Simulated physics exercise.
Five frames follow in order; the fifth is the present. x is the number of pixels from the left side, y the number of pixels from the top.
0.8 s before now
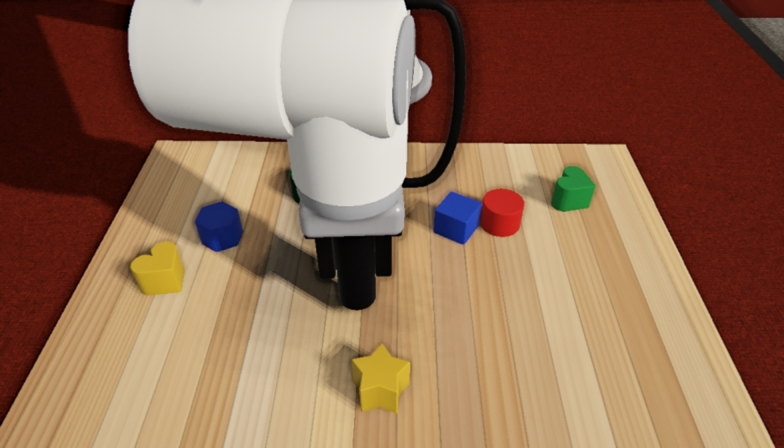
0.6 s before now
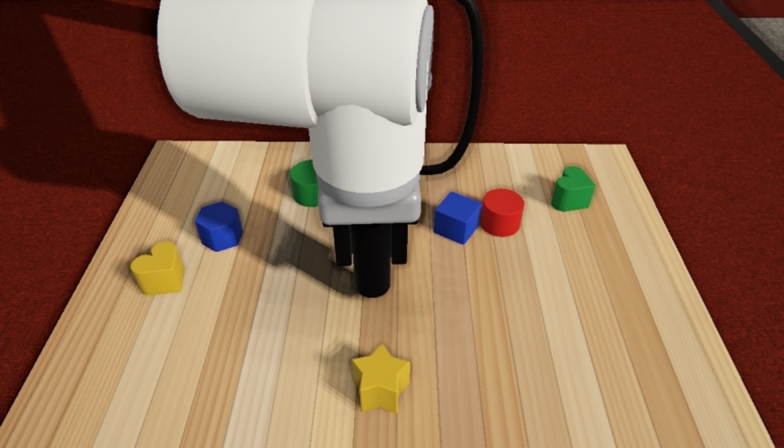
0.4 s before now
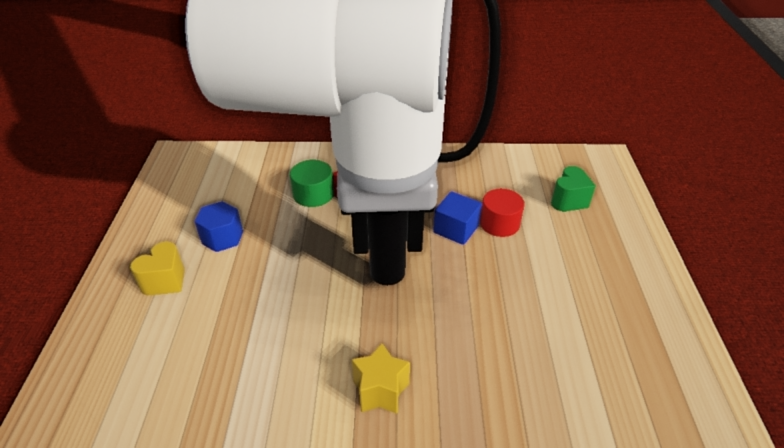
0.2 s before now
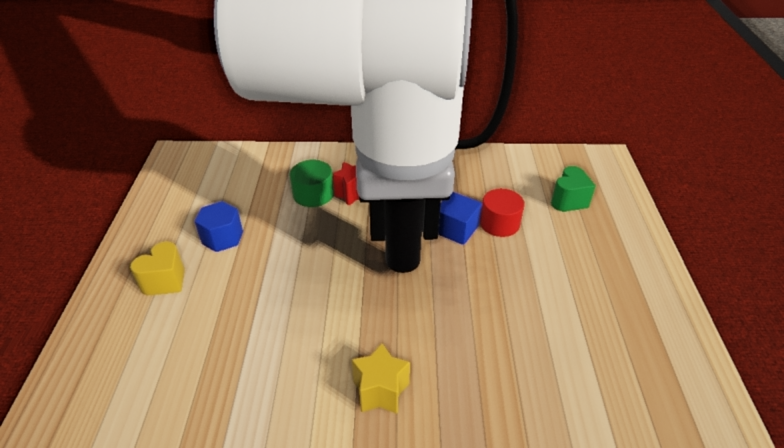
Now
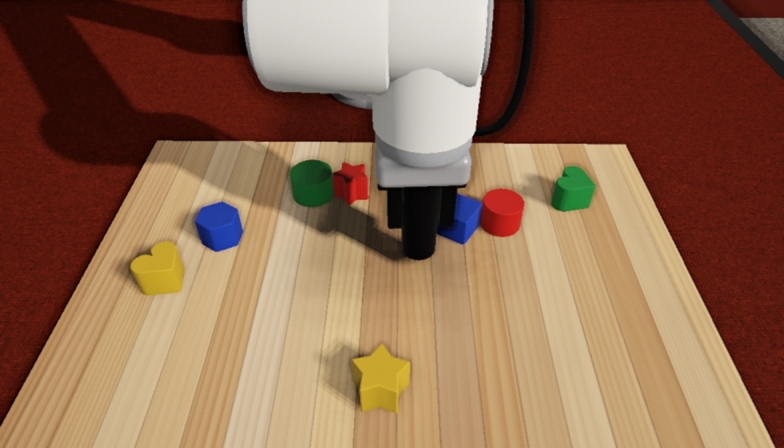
White robot arm moving slightly right and away over a wooden table of coloured blocks, gradually revealing a red star behind it.
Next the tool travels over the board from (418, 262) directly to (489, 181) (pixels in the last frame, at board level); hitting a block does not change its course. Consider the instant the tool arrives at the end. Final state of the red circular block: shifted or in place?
The push reaches it.
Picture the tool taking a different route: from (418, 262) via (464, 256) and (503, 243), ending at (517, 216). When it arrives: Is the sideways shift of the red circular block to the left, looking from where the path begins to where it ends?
Going by the path, yes.
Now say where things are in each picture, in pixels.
Tool tip (358, 296); block tops, blue square block (459, 206); red circular block (504, 201); green heart-shaped block (575, 178), in the first picture.
Tool (373, 285); blocks unchanged, in the second picture.
Tool (388, 273); blocks unchanged, in the third picture.
Tool (403, 261); blocks unchanged, in the fourth picture.
Tool (418, 249); blue square block (459, 206); red circular block (504, 201); green heart-shaped block (575, 178), in the fifth picture.
What follows on the original path. One third of the way, tool (445, 218); blue square block (470, 194), turned 15° clockwise; red circular block (515, 198).
Two thirds of the way, tool (470, 192); blue square block (498, 172), turned 35° clockwise; red circular block (520, 197).
At the end, tool (491, 168); blue square block (524, 159), turned 65° clockwise; red circular block (520, 197); green heart-shaped block in place.
